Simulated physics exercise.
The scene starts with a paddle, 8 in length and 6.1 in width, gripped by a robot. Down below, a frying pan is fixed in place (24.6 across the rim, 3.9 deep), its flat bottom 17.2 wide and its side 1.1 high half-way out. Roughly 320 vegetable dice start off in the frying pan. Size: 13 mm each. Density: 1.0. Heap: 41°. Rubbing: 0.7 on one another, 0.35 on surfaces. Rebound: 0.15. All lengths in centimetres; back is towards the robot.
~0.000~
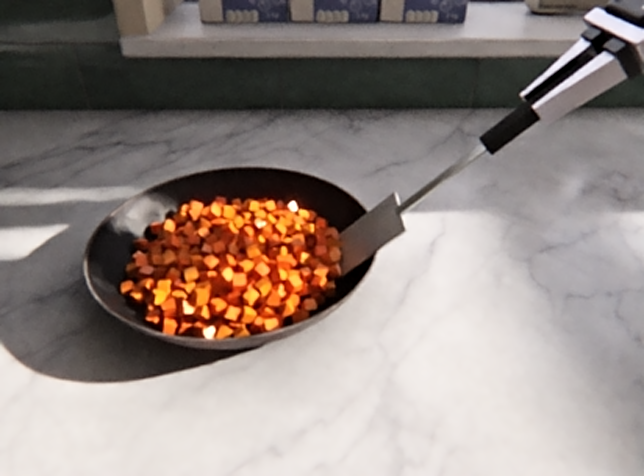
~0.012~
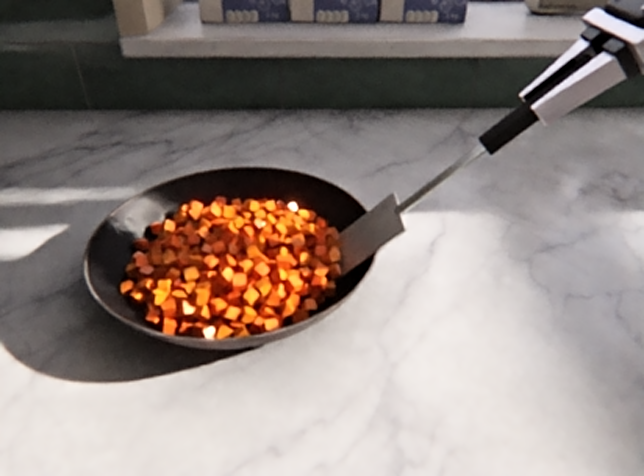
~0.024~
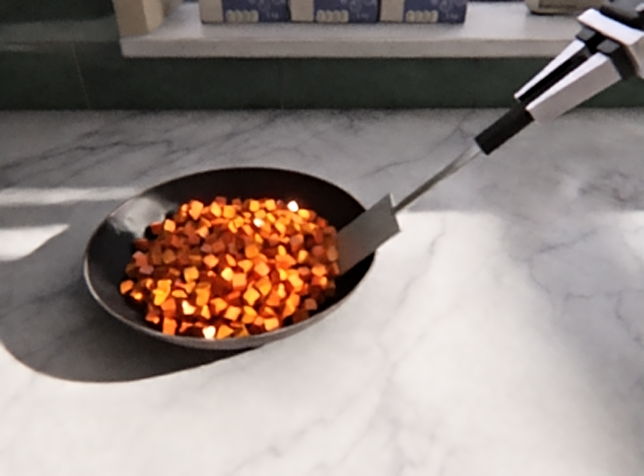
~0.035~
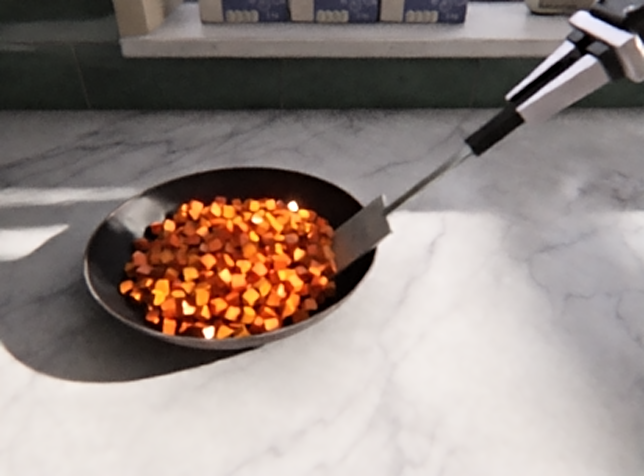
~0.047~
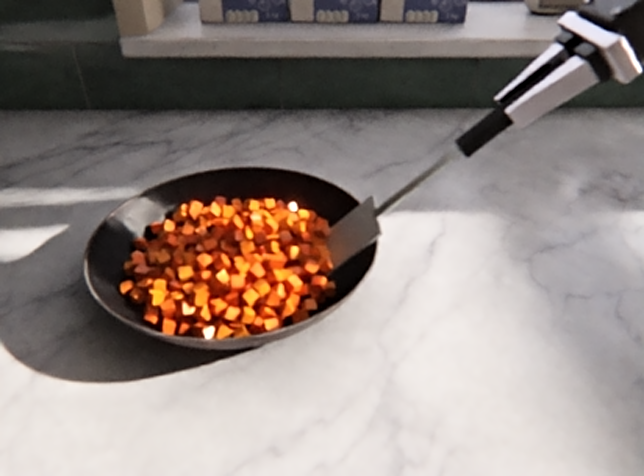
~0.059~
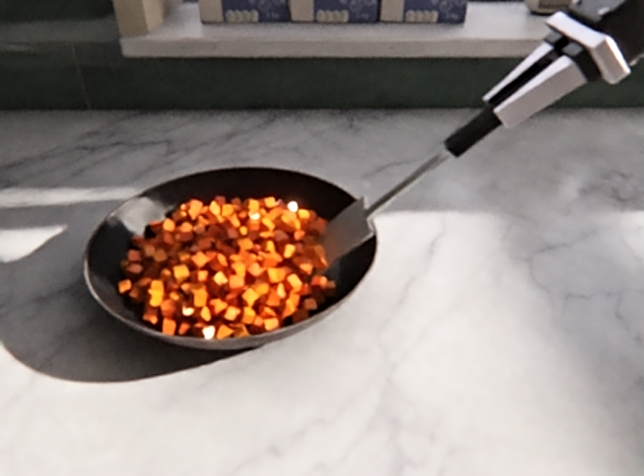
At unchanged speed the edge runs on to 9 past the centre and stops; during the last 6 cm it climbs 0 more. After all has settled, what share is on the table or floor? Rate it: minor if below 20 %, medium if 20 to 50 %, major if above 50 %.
Rating: Minor.
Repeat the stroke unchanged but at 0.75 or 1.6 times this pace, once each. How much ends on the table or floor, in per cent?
Some 10 and 25 per cent.
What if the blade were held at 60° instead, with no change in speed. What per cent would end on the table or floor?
About 25 per cent.
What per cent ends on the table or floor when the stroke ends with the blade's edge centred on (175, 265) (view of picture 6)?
My guess is roughly 0 percent.
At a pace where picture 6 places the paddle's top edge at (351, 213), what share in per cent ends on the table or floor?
That share would be some 25 percent.
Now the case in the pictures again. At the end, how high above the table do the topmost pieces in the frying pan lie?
Close to 6.5 centimetres high.
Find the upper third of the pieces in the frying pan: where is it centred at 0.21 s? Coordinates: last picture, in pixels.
Centre: Roughly (175, 235) in the last picture.
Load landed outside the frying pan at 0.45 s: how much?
That would be near 10 per cent, give or take.
By 0.13 s, sloping 44°, highest piece 4 above the table; 319 in the frying pan.
By 0.21 s, sloping 44°, highest piece 6 above the table; 319 in the frying pan.
By 0.45 s, sloping 44°, highest piece 6 above the table; 280 in the frying pan, 38 on the table or floor, 1 on the blade or in flight.
By 1.50 s, sloping 44°, highest piece 6 above the table; 280 in the frying pan, 39 on the table or floor.
Final count, 280 in the frying pan, 39 on the table or floor. That is 12 % on the table or floor.
